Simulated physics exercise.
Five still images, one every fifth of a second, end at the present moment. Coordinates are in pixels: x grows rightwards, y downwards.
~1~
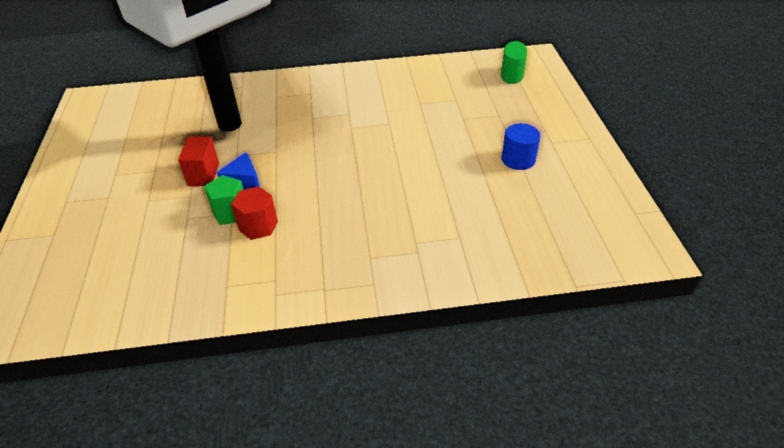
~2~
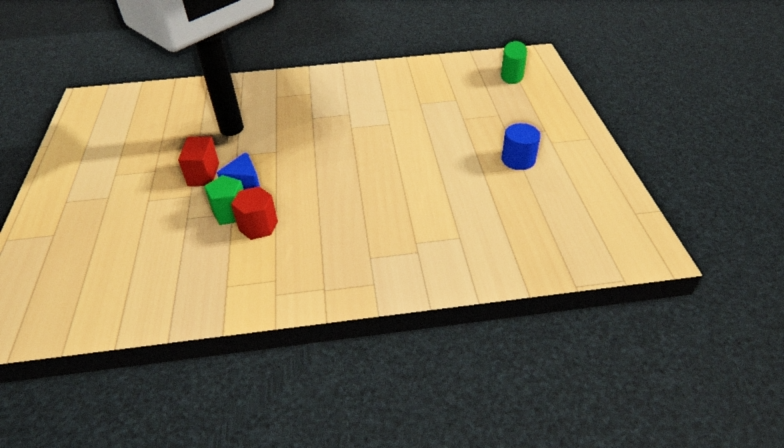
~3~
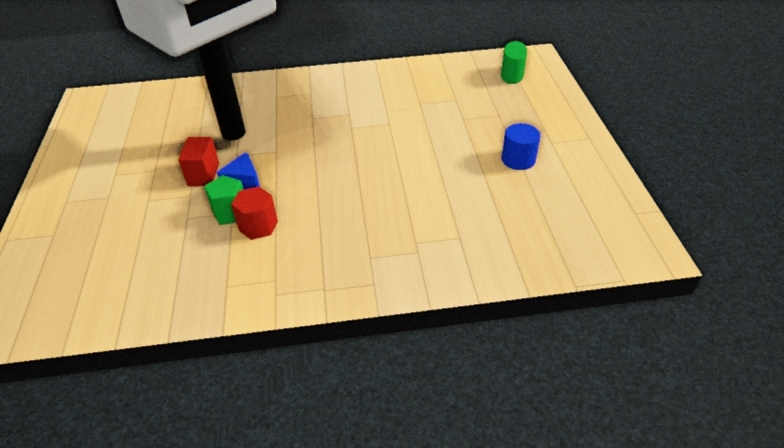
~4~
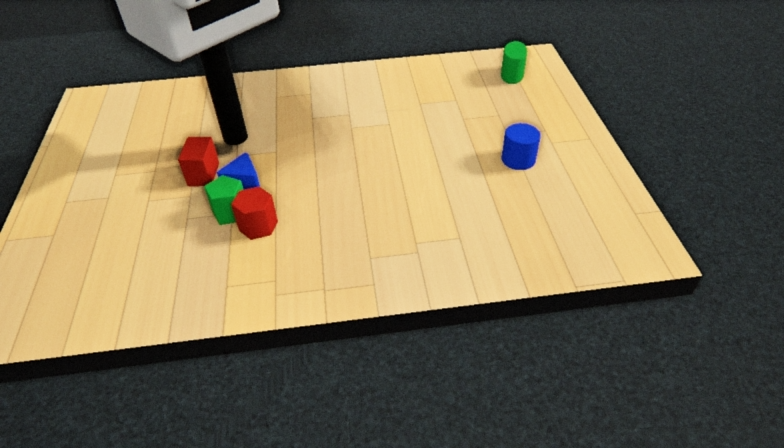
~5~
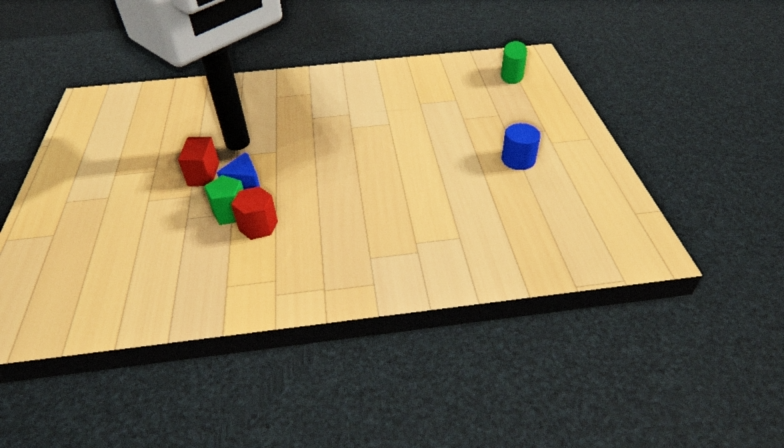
A black bar hanging from a white machine moved slightly down and to the right over a wooden board, nearing a blue triangular block clustered with red and green ones, while every block stayed still.
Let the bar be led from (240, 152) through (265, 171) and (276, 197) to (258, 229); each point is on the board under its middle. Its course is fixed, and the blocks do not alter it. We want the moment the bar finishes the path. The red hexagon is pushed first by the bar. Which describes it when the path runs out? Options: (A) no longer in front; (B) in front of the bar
Option B.
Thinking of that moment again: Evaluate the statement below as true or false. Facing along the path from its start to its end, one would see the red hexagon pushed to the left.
False - the claim does not hold.
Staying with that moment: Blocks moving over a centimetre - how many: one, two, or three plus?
Count: 1.
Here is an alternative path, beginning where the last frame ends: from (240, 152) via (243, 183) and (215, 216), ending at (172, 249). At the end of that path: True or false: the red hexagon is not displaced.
It is false.
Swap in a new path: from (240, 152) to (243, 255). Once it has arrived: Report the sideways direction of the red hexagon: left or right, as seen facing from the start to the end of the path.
It is pushed towards the left-hand side.
What follows on the original path. One third of the way, bar at (263, 162); nothing pushed yet.
Two thirds of the way, bar at (274, 190); nothing pushed yet.
At the end, bar at (255, 220); blue triangular piece in place; red hexagon at (234, 227).
